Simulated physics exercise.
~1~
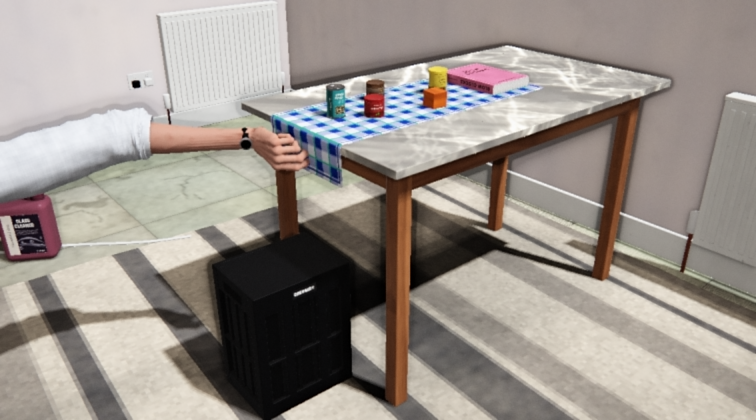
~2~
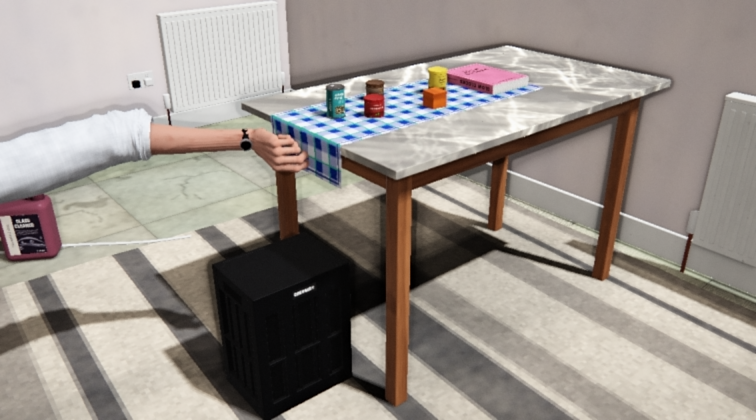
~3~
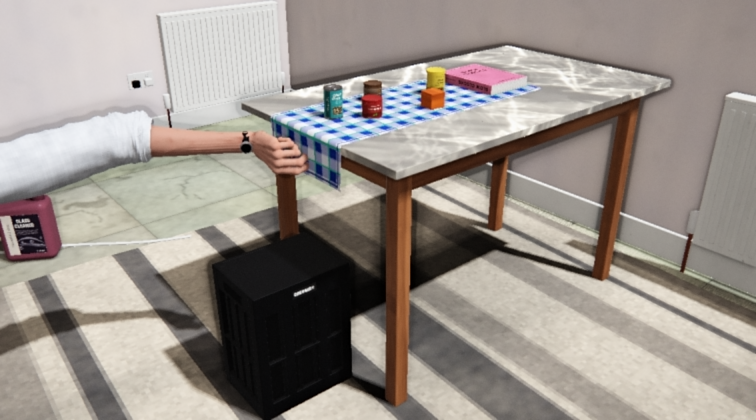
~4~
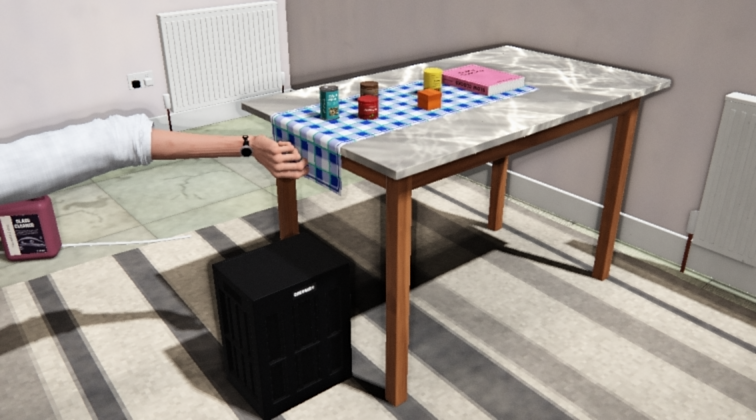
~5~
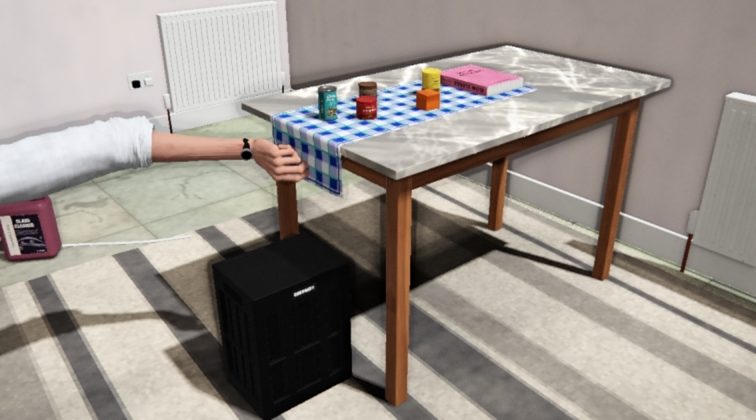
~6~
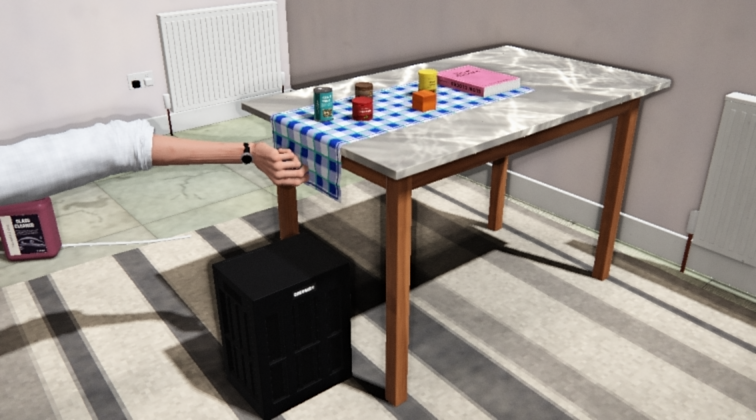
A hand reaching from the left grips the hanging end of a blue-and-white checked cloth on a marble-topped table, seen from slightly above in a room with striped flooring. On the cloth sit turquoise, red, brown and yellow containers and an orange cube, with a pink book behind and a black crate below. The hand slowly draws the cloth down slightly, and the objects shift a little leftward with it, while the camera stays still.
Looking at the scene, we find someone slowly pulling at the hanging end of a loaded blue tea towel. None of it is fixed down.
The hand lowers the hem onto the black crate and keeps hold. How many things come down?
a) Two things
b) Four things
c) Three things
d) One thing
Two things (a).
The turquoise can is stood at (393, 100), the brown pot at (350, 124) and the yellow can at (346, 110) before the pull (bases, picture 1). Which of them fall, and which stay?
Here's what happens: The turquoise can remains aboard, the brown pot leaves its perch, the yellow can leaves its perch.
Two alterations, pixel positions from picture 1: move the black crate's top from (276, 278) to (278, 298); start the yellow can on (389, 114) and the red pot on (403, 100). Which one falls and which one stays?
Observed: Yellow can departs; red pot remains seated.
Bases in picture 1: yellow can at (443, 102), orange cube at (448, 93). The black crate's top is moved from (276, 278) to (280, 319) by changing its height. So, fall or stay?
Note: Yellow can kept on top; orange cube kept on top.
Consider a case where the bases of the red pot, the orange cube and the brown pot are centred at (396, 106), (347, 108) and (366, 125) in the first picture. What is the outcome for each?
Record - red pot retained; orange cube lost; brown pot lost.
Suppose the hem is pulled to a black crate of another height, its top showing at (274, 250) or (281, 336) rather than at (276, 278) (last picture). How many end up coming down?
We'd see 1, then 4.
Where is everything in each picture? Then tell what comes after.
The first picture shows hem (342, 188); turquoise can (335, 86); red pot (374, 97); brown pot (375, 82); orange cube (435, 90); yellow can (438, 69); top of the crate (276, 278).
The second picture shows hem (342, 189); turquoise can (335, 86).
The third picture shows hem (341, 192); red pot (372, 97).
The fourth picture shows hem (341, 196); brown pot (369, 83); top of the crate (276, 278).
The fifth picture shows hem (344, 198); orange cube (428, 92).
The sixth picture shows hem (341, 203); turquoise can (323, 89); red pot (362, 100); brown pot (364, 84); orange cube (425, 93); yellow can (428, 71).
Soon after, hem near (307, 220); turquoise can gone.
Then, hem on the crate; turquoise can and red pot gone.
At rest, hem on the crate; turquoise can and red pot gone. The answer is two.
